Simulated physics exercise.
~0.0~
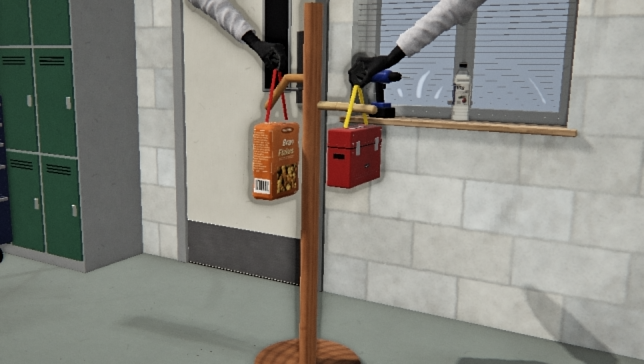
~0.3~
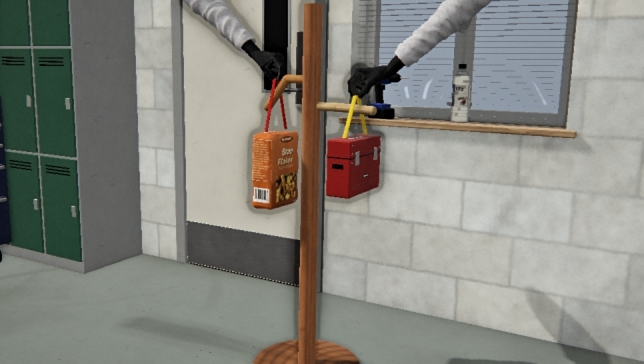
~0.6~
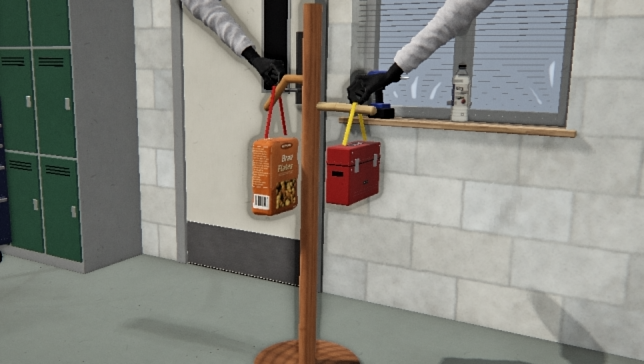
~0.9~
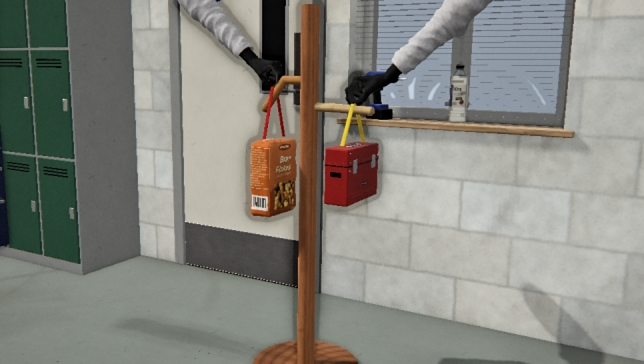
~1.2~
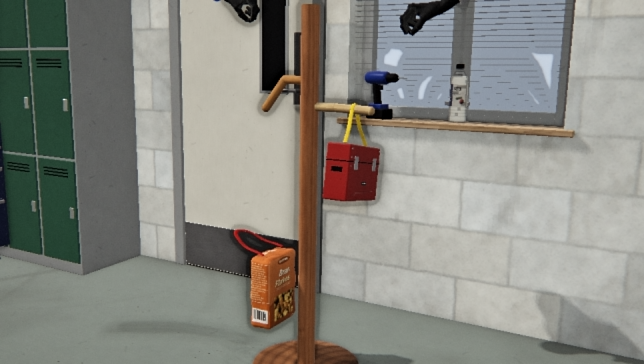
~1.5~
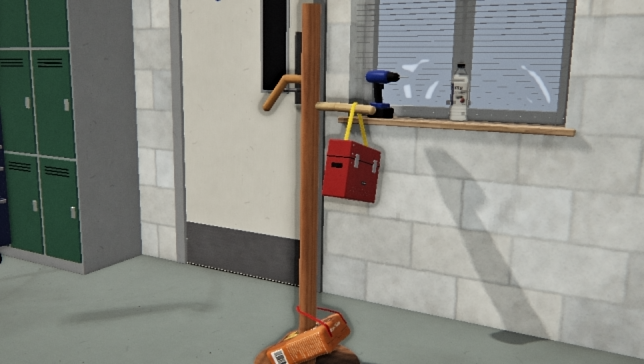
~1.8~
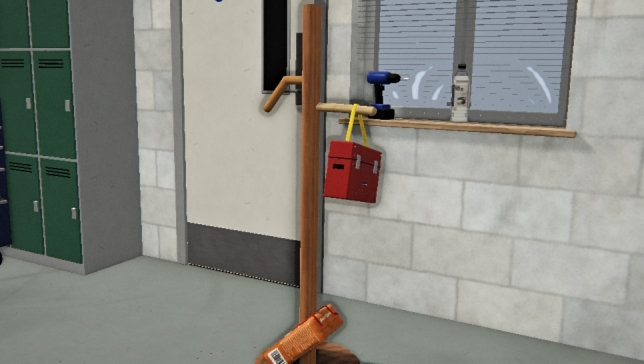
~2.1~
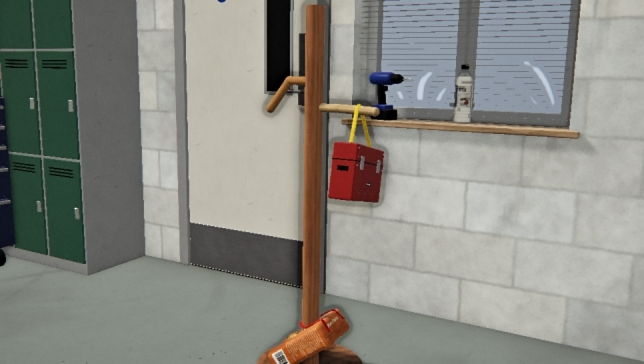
An orange sack with a red loop and a red case with a yellow loop are lowered by two gloved hands toward the pegs of a wooden post, in a room with green lockers and a window. The loops settle at the pegs, the sack on the left and the case on the right. Both hands let go and draw away. The sack slips off the left peg, which slopes downward, and drops upright toward the floor. It lands tipped over at the base of the post, while the red case stays hanging from the right peg.
